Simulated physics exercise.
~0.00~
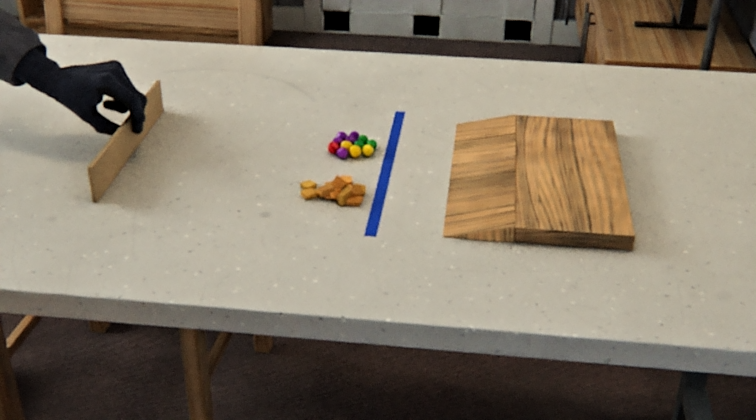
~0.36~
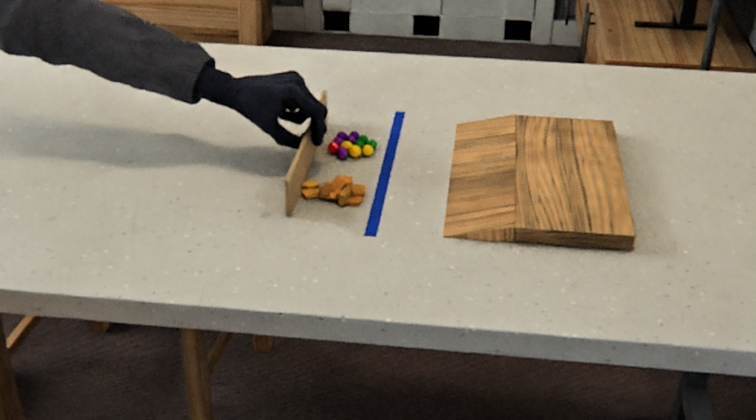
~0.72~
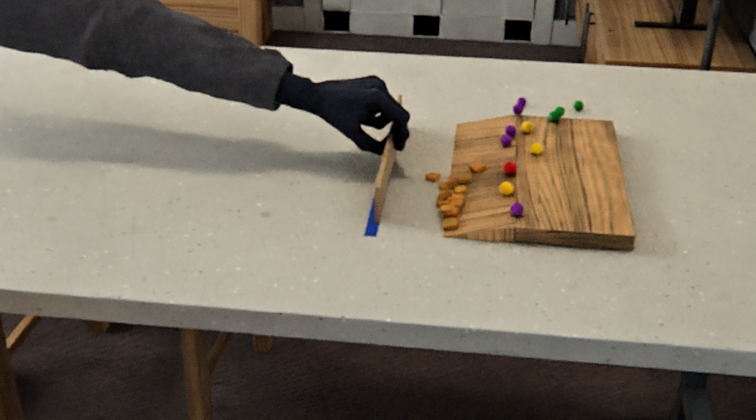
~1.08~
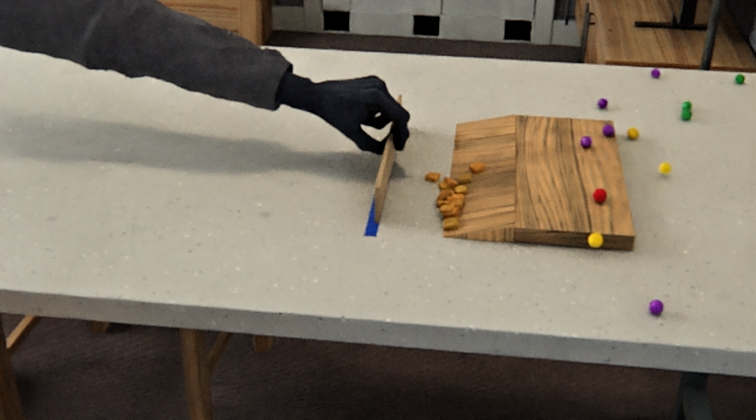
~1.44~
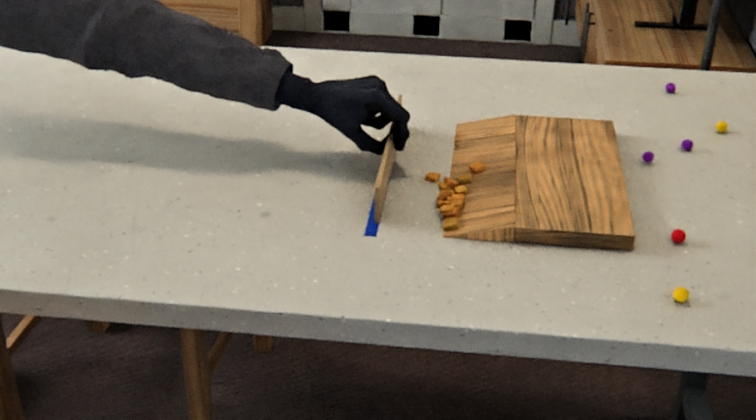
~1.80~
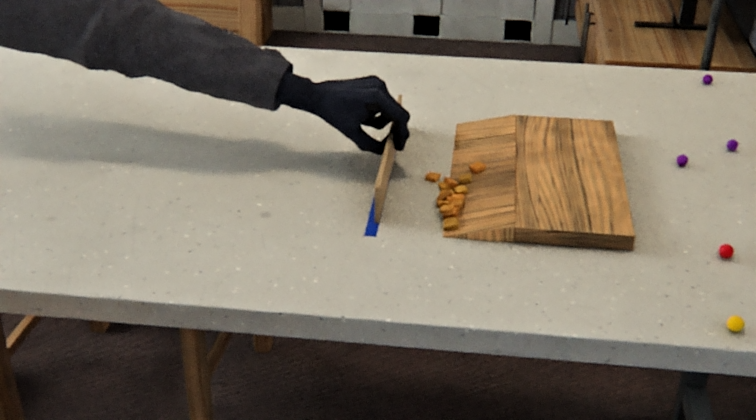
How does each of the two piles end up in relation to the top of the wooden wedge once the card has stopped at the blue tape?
The near pile of orange-brown pieces falls short of the top, resting on and just before the lower slope. The far pile of colourful balls goes over the top and rolls off to the right.
A thin upright card, held by a black-gloved hand, starts at the left of a pale speckled table and sweeps right. It comes up to two small piles, colourful little balls on the far side and chunky orange-brown pieces on the near side. The card pushes on and stops at the strip of blue tape, while both piles carry on toward the low wooden wedge. The balls scatter up and over it, rolling away to the right, some out of view. The brown pieces stay bunched at the wedge's lower left edge, some on the slope and some short of it.
